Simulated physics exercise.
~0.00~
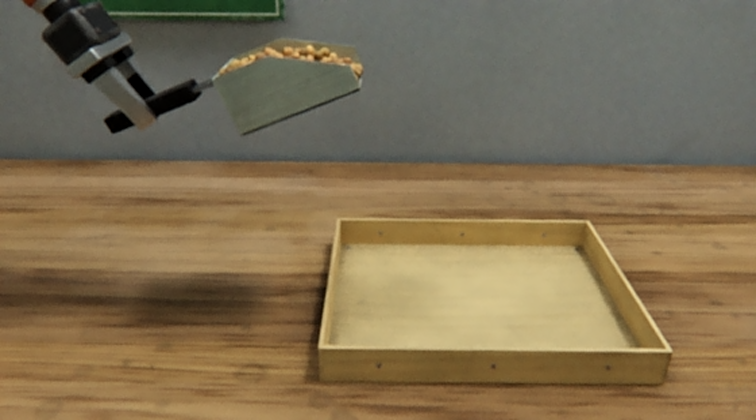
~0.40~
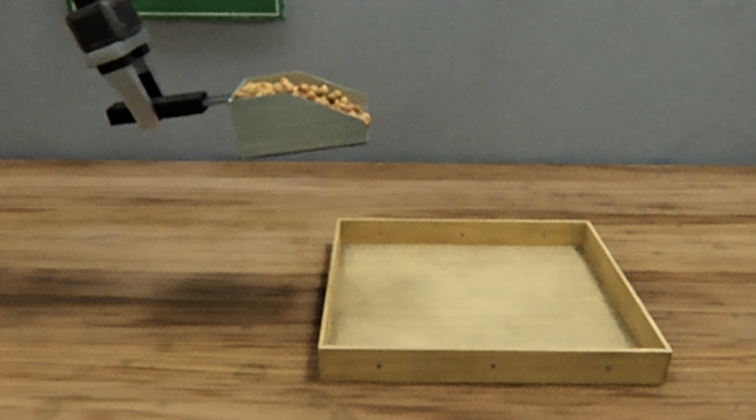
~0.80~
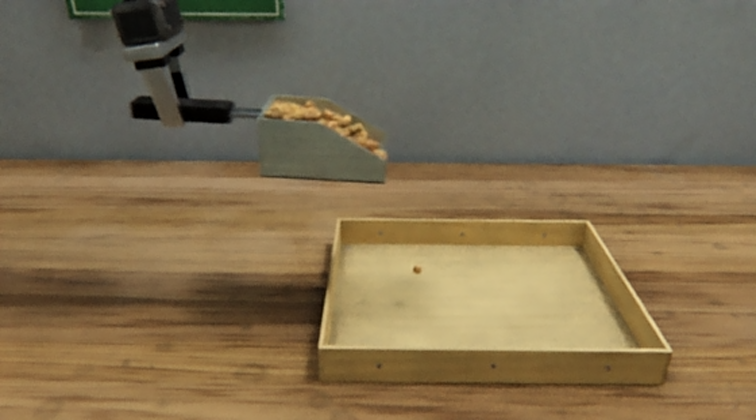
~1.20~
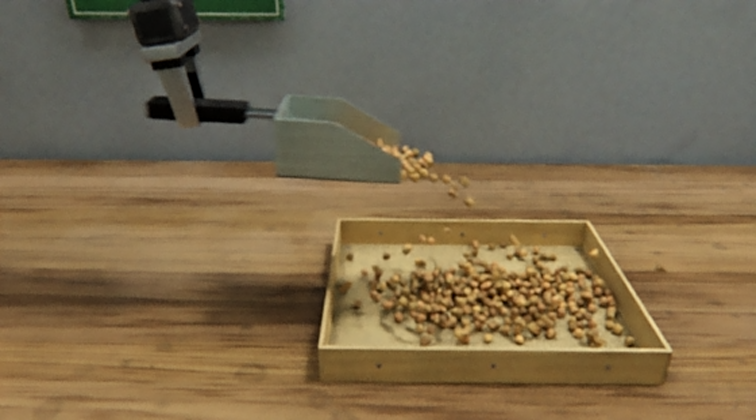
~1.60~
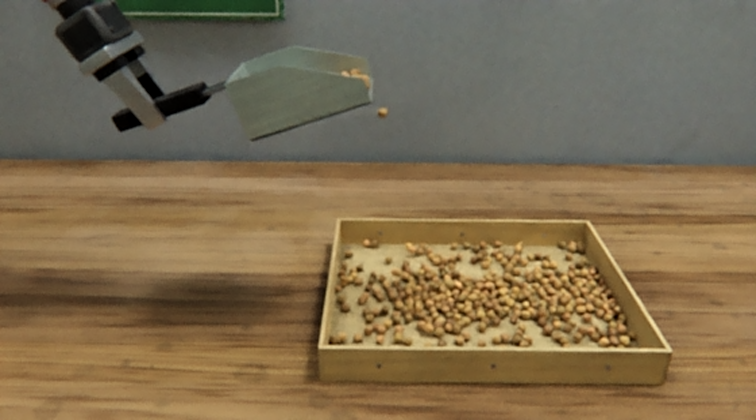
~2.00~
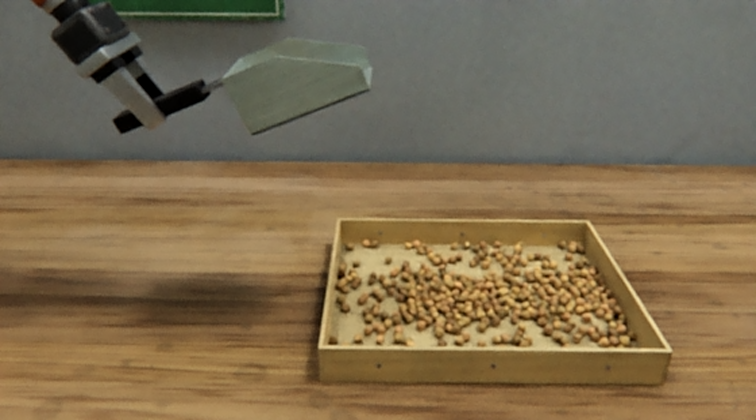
Robot arm tipping a metal scoop forward, pouring chickpeas into a shallow wooden tray, then tilting back above the scattered pile.
